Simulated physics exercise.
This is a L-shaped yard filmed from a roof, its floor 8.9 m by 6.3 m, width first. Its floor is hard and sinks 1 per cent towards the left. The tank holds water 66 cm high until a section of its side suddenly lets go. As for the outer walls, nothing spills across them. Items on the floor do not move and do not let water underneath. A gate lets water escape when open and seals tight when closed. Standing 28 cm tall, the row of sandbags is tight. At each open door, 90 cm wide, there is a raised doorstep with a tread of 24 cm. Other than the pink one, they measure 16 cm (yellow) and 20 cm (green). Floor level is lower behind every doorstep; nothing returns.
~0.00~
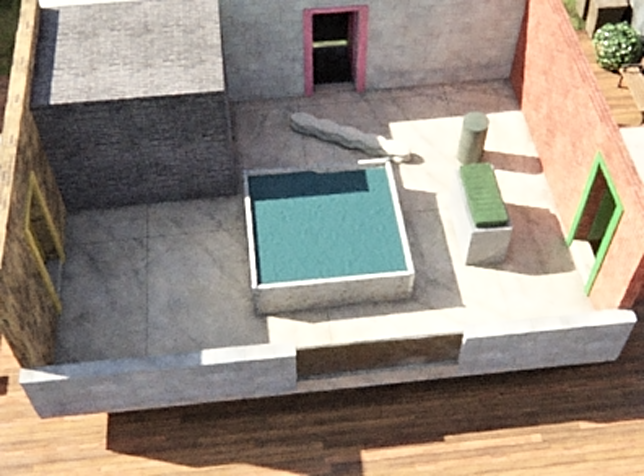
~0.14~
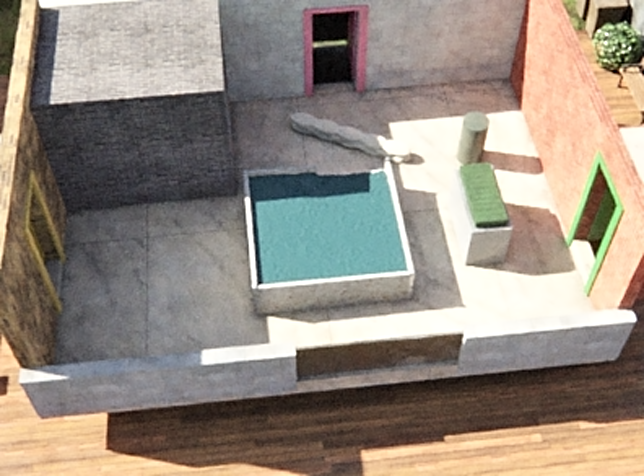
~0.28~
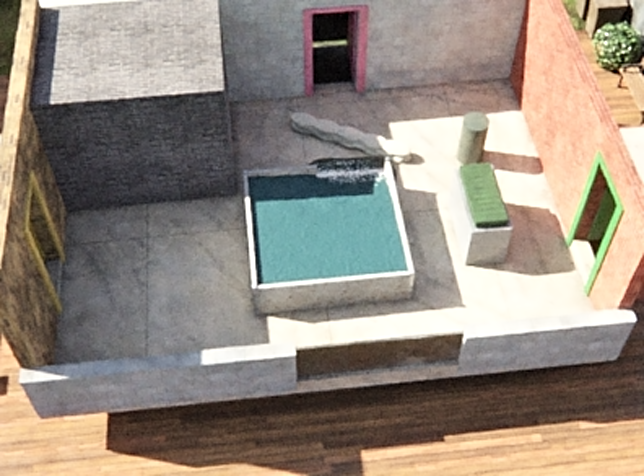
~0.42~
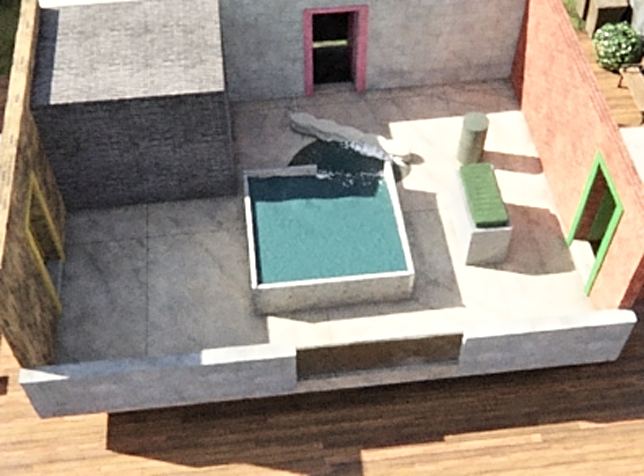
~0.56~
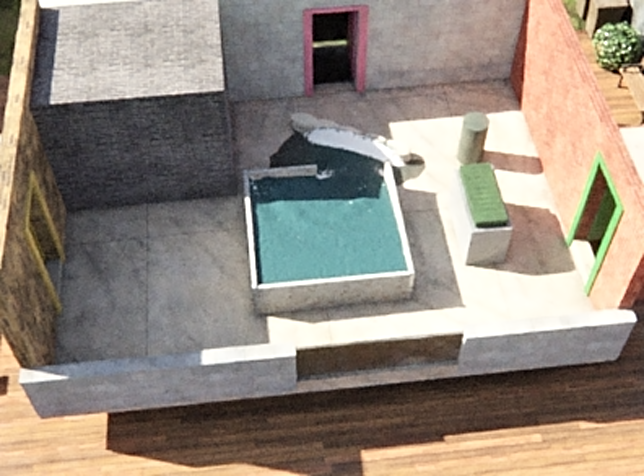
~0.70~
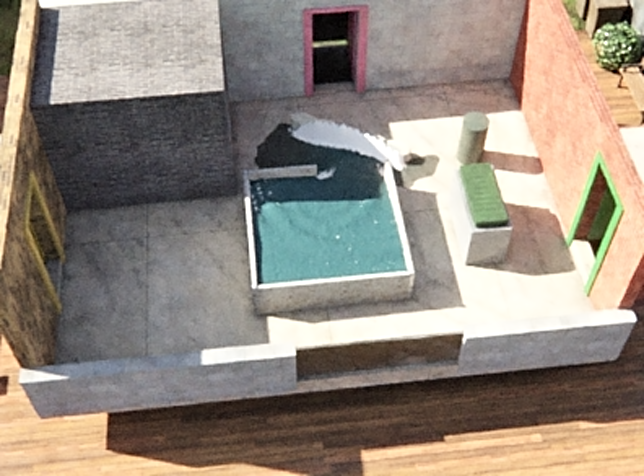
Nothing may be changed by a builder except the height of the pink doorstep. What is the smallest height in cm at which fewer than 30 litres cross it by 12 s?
About 13 cm.
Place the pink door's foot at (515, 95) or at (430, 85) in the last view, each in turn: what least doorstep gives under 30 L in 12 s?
Minimums: Roughly 13.5 cm and 10.0 cm.
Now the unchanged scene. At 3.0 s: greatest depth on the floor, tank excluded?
I'd put it near 40 cm.
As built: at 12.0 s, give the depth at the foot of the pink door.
Some 12.5 cm.
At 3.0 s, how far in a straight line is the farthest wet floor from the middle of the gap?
Around 4.4 m from the gap.
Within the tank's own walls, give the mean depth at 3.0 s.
It averages roughly 36 centimetres.
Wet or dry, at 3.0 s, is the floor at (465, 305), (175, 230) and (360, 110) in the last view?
Awash, untouched, awash.
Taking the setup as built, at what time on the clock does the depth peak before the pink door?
I'd say near 2.8 seconds.
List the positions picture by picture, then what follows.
The first frame shows still water, 66 cm deep, in the tank at (325, 223); the pink door at (335, 54) is dry.
In the second frame, water pours out on the far side and has run 0.4 m, to a hidden place; about 9 cm deep outside, 66 cm at the back.
In the third frame, the gap is on the far side, the front 0.8 m out at (318, 163); the back of the tank holds 66 cm.
In the fourth frame, the gap is on the far side, the front 1.3 m out at (321, 142); the back of the tank holds 66 cm.
In the fifth frame, the gap is on the far side, the front 1.6 m out at (298, 136); the back of the tank holds 66 cm.
In the sixth frame, the gap is on the far side, the front 1.8 m out at (285, 128); the back of the tank holds 66 cm; the pink door at (335, 54), 2.7 m from the gap, is still 1.3 m from the nearest water.
After 1.4 s water covers 20 % of the floor, deepest (53 cm) near (364, 154); it has not reached the pink door.
After 3.0 s water covers 50 % of the floor, deepest (40 cm) near (240, 139); 17 cm at the pink door, 60 litres in over its 5 cm doorstep.
After 12.0 s water covers 95 % of the floor, deepest (16 cm) near (238, 119); 12 cm at the pink door, 123 litres in over its 5 cm doorstep.
At the pink door as built, the water arrived by 1.5 s and peaked near 17 cm at 2.8 s.
With a doorstep of 11 cm, 50 litres would have come in within the 12 s; with 15 cm, 16 litres. So under 30 litres takes about 13 cm.
